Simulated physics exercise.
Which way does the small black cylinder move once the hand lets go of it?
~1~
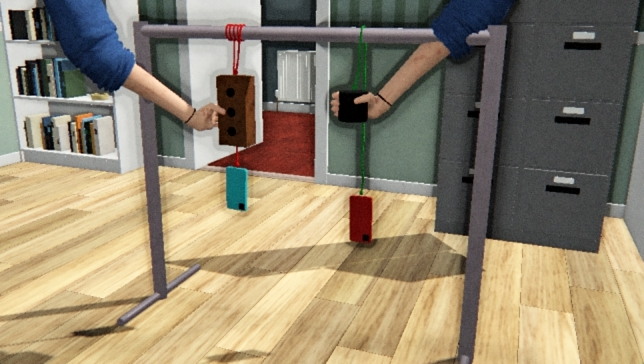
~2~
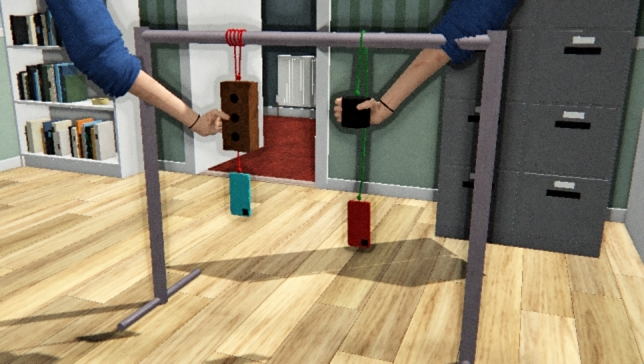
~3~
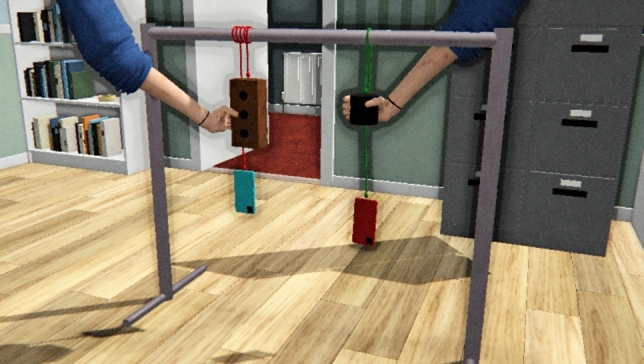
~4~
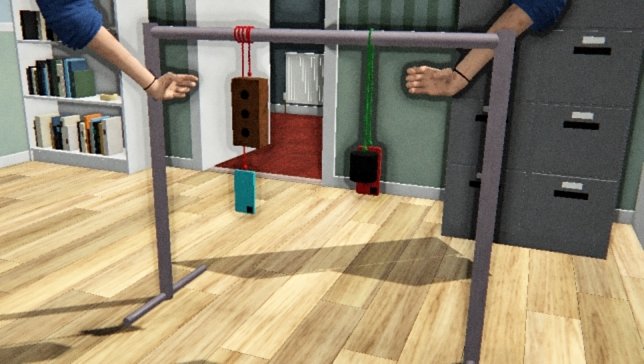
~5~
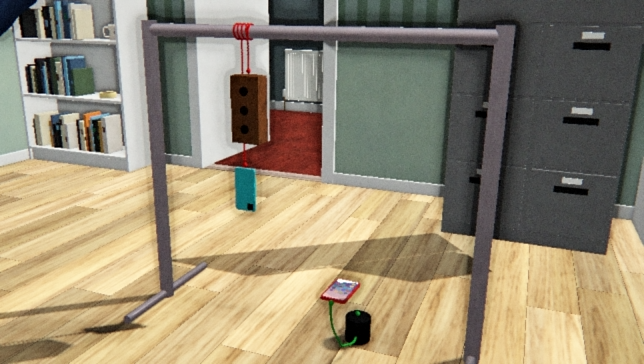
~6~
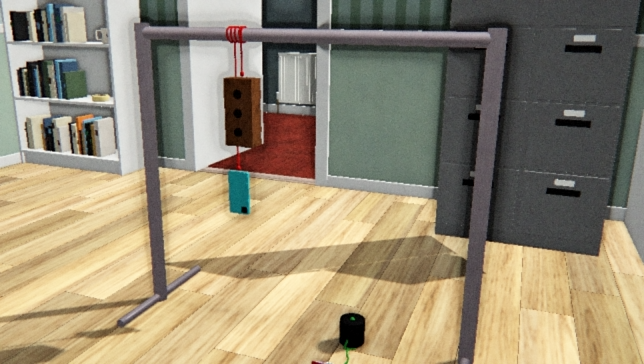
It moves down, dropping from beneath the rail to the wooden floor.
The clip opens on a metal rail frame in a room with a wooden floor, where one hand steadies a brown block with dark holes and another holds a small black cylinder. A teal phone hangs below the block on a red cord, and a red phone hangs below the cylinder on a green one. Both hands let go and draw back. The black cylinder drops while the red phone rises beside it, and then both come off the rail and land on the floor with the green cord. The brown block and teal phone stay hanging at the end.
